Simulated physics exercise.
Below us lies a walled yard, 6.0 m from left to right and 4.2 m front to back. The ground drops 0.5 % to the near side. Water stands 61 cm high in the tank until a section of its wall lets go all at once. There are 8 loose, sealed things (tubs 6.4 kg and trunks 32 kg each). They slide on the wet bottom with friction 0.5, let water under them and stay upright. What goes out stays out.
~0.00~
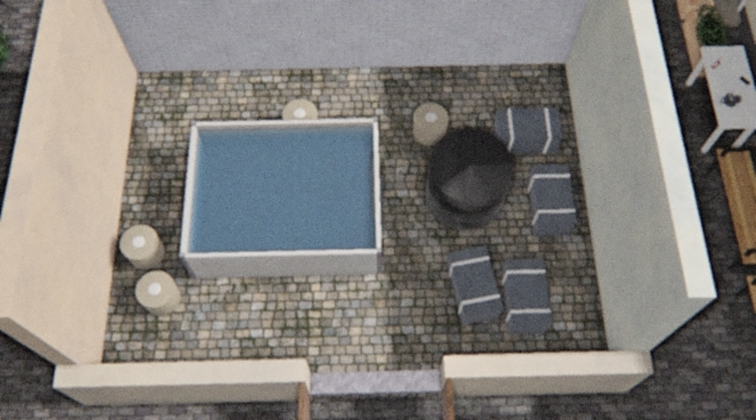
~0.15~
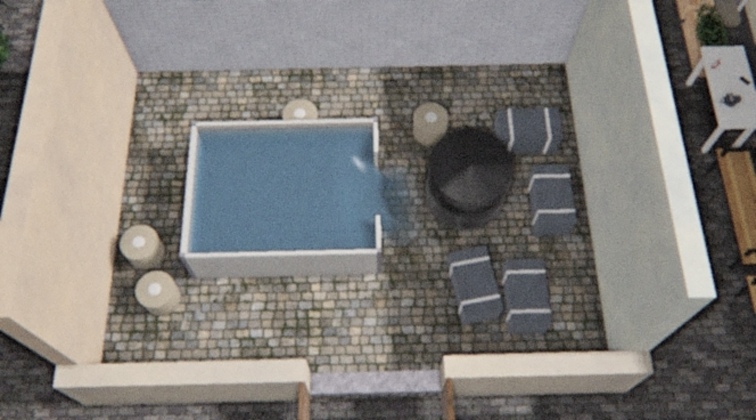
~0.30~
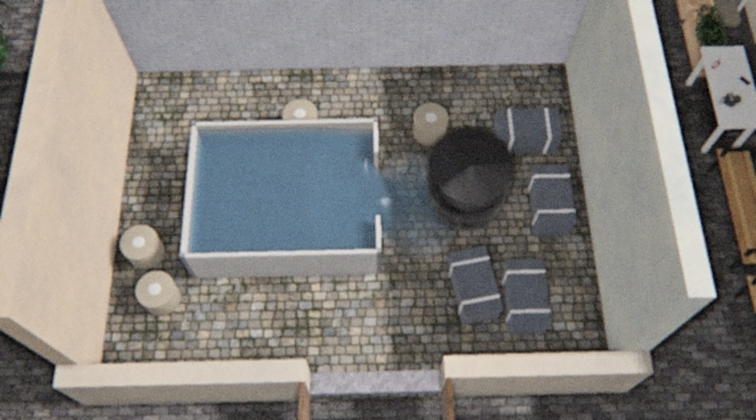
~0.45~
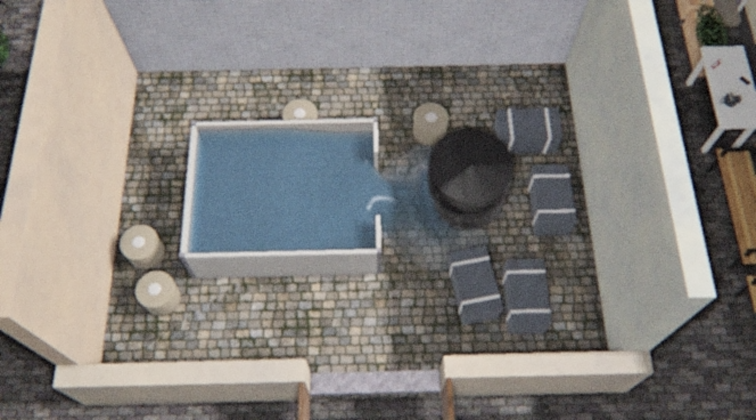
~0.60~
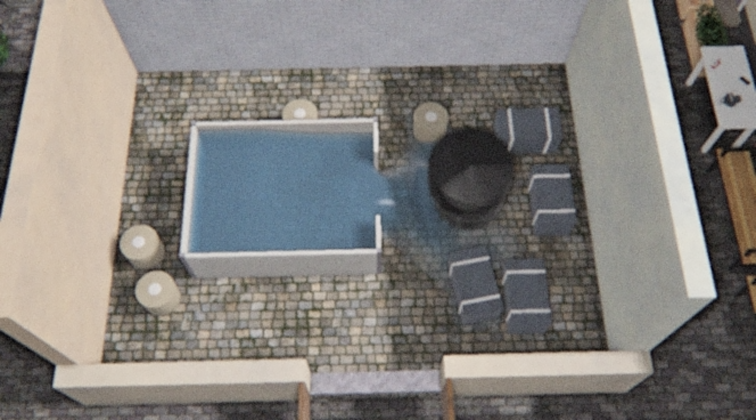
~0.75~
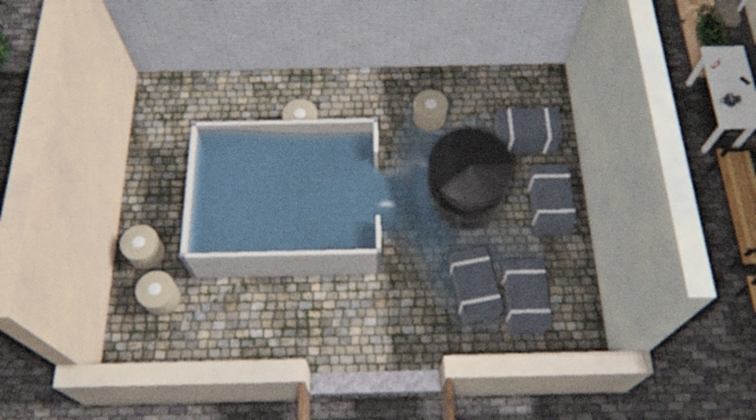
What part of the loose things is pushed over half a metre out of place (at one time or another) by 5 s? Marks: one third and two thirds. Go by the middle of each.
Share: Between one and two thirds.
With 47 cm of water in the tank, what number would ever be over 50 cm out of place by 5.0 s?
In that case 3 of them.
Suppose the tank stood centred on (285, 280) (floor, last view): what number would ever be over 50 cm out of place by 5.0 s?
In that case 5 of them.
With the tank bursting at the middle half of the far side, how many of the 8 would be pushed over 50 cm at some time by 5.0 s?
In that case 6 of them.
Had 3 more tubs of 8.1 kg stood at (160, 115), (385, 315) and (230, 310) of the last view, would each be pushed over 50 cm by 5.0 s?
In that order: Short of it, less, under.
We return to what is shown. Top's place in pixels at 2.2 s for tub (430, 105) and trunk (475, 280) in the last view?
Near (457, 60) and (515, 319).
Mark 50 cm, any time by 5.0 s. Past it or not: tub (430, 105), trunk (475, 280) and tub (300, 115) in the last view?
In turn: Over, more, short of it.
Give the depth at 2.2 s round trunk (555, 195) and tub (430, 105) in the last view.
About 3 and 14 cm.
After 1.1 s 1 of 8 are over 50 cm from their spots; 0 afloat.
After 2.2 s 3 of 8 are over 50 cm from their spots; 2 afloat.
After 3.5 s 2 of 8 are over 50 cm from their spots; 3 afloat.
After 5.0 s 3 of 8 are over 50 cm from their spots, and 4 have been at some point; 5 afloat.
